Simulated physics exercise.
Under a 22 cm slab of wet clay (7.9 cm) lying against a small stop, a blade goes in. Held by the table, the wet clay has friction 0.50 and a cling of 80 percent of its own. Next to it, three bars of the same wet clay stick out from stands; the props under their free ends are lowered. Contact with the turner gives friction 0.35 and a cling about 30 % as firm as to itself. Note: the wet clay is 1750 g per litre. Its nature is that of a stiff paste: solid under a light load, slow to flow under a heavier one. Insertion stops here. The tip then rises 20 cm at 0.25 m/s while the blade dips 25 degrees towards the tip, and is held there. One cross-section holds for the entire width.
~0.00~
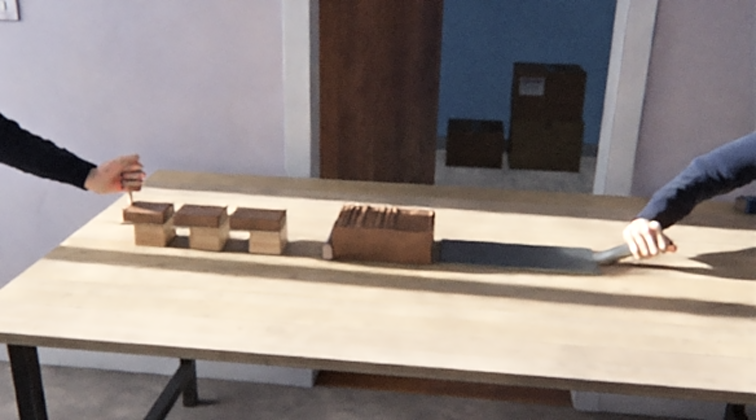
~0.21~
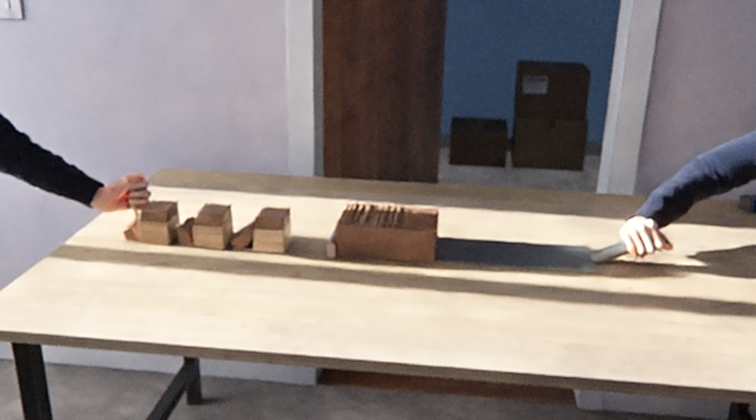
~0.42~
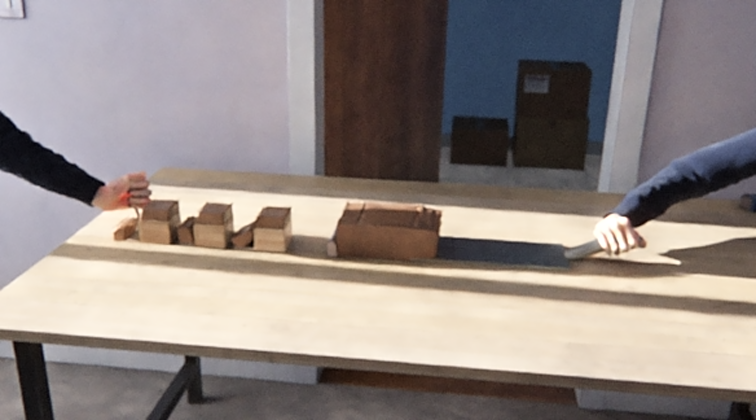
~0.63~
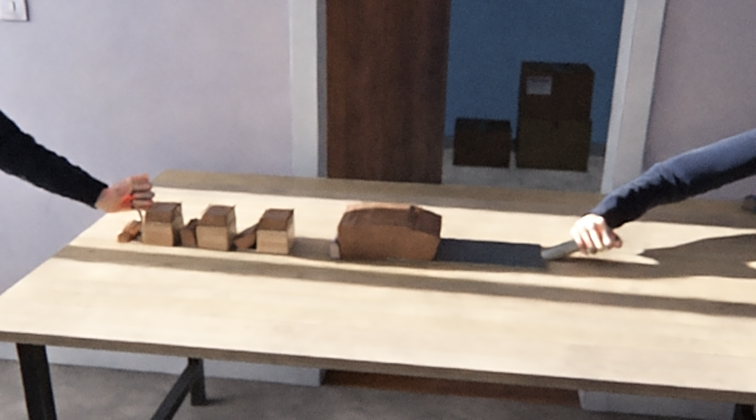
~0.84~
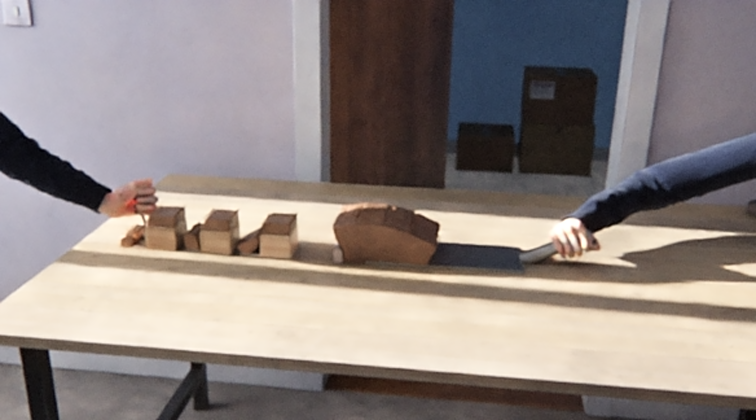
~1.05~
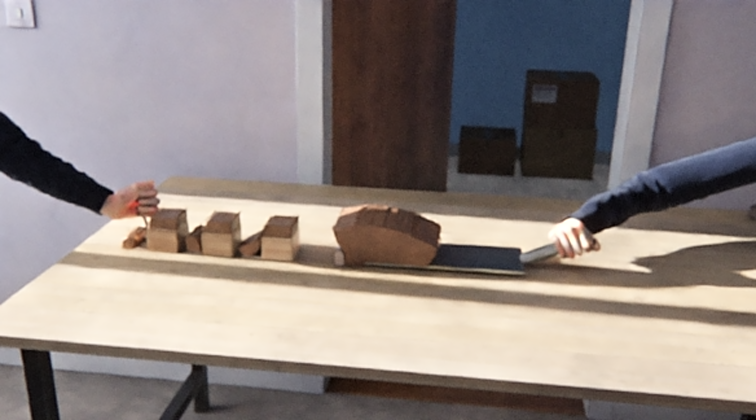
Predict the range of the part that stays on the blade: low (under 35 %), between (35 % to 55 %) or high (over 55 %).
Predicted range: Low.
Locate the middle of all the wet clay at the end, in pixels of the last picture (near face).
About (338, 248).
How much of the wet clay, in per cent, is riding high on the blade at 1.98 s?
About 50 %.
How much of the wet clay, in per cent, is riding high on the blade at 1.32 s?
Some 20 in a hundred.
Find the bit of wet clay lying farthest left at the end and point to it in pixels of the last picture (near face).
I'd point to around (283, 246).
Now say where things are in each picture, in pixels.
Handle end of the blade at (600, 275), not yet moved; highest point of the wet clay at (340, 227); the tips have sunk 0, 0, 0 (left to right), in the first frame.
Handle end of the blade at (596, 273), moved 1.7 cm; highest point of the wet clay at (344, 225); the tips have sunk 5.7 cm, 5.7 cm, 5.4 cm (left to right), in the second frame.
Handle end of the blade at (570, 271), moved 7.6 cm; highest point of the wet clay at (407, 227); the tips have sunk 5.1 cm, 5.7 cm, 5.4 cm (left to right), in the third frame.
Handle end of the blade at (545, 270), moved 14 cm; highest point of the wet clay at (389, 225); the tips have sunk 5.4 cm, 5.7 cm, 5.4 cm (left to right), in the fourth frame.
Handle end of the blade at (523, 273), moved 19 cm; highest point of the wet clay at (365, 224); the tips have sunk 5.4 cm, 5.7 cm, 5.4 cm (left to right), in the fifth frame.
Handle end of the blade at (523, 274), moved 19 cm; highest point of the wet clay at (364, 226); the tips have sunk 5.4 cm, 5.7 cm, 5.4 cm (left to right), in the sixth frame.
By 1.32 s, the tip is 7.2 cm up.
By 1.65 s, the tip is 15 cm up.
By 1.98 s, the tip is 20 cm up and 51 % is riding high on the blade.
By 2.31 s, the tip is 20 cm up and 50 % is riding high on the blade.
By 3.10 s, at the end, the tip is 20 cm up and 0 % is riding high on the blade.
